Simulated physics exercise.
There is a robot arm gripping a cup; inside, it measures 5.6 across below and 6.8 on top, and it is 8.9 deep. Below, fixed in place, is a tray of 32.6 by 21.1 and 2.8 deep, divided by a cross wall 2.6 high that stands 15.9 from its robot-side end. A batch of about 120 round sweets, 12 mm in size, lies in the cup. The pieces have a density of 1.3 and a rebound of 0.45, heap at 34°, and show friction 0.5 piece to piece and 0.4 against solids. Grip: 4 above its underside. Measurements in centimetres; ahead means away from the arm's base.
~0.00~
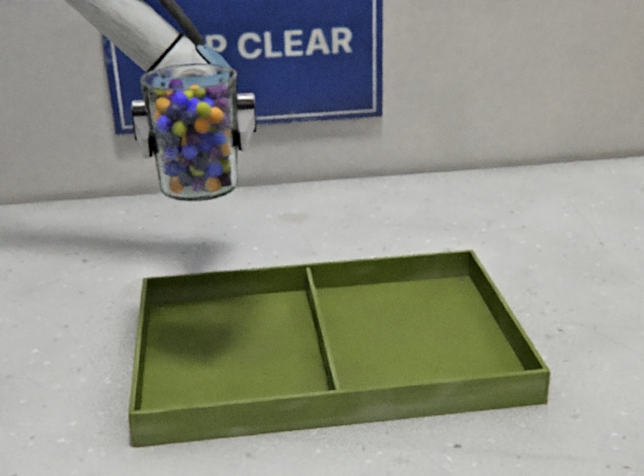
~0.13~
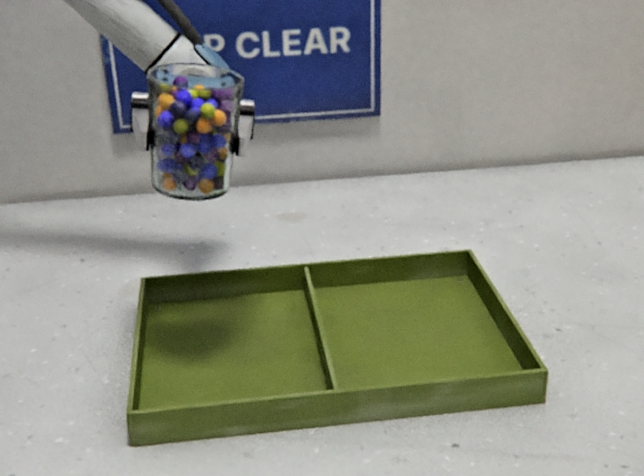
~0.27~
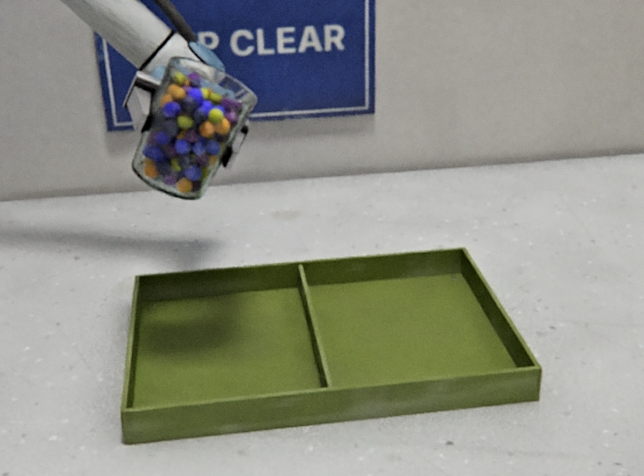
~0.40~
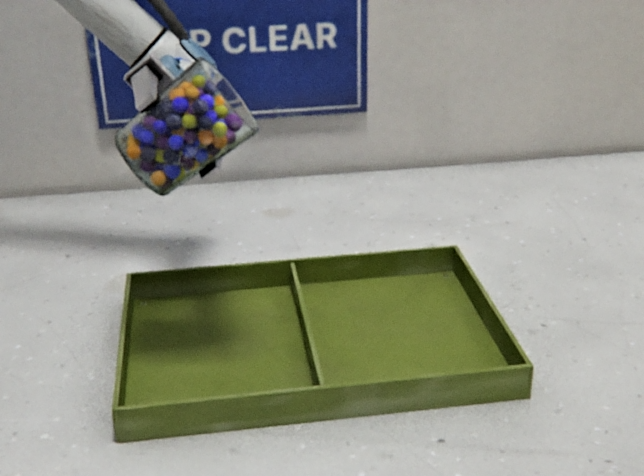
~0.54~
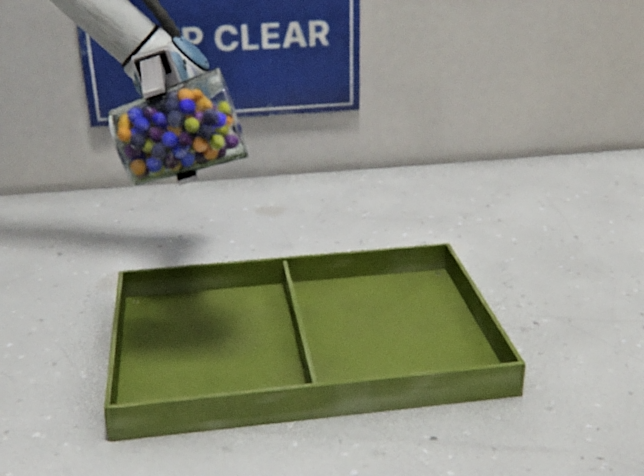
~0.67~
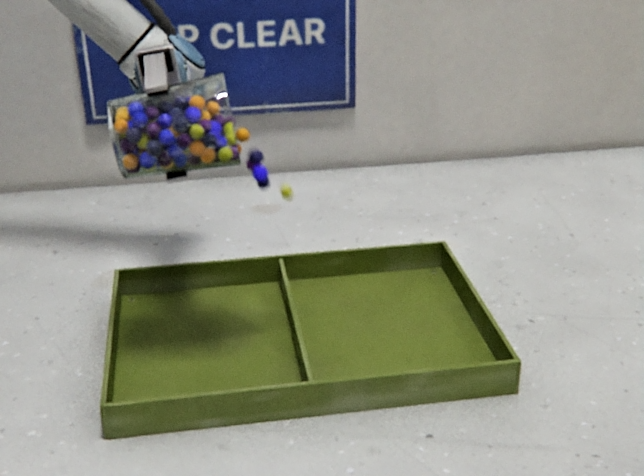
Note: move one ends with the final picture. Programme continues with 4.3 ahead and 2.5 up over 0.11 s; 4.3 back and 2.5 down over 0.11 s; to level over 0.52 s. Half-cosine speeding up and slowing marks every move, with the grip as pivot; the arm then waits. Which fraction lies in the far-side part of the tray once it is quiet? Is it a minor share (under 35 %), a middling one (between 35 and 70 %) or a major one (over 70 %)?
A major share.
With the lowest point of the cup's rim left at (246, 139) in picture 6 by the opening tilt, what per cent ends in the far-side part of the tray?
The share is around 60 %.
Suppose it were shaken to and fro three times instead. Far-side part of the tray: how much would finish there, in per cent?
That share would be near 90 percent.
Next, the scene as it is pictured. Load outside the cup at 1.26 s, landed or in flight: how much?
Near 95 per cent.
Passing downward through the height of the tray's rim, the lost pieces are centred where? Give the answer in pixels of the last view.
Roughly at (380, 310).
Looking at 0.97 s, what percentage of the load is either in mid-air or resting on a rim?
My guess is some 47 in a hundred.
By 0.97 s, tilted 79° forward, highest piece 19 above the table; 58 in the far-side part, 4 in the cup, 1 in the robot-side part, 55 in flight or on a rim.
By 1.26 s, tilted 16° forward, highest piece 18 above the table; 106 in the far-side part, 6 in the robot-side part, 3 in the cup, 3 on the table or floor.
By 1.61 s, level, highest piece 18 above the table; 106 in the far-side part, 6 in the robot-side part, 3 in the cup, 3 on the table or floor.
By 2.66 s, level, highest piece 18 above the table; 106 in the far-side part, 6 in the robot-side part, 3 in the cup, 3 on the table or floor.
Final count, 106 in the far-side part, 6 in the robot-side part, 3 in the cup, 3 on the table or floor. That is 90 % in the far-side part of the tray.
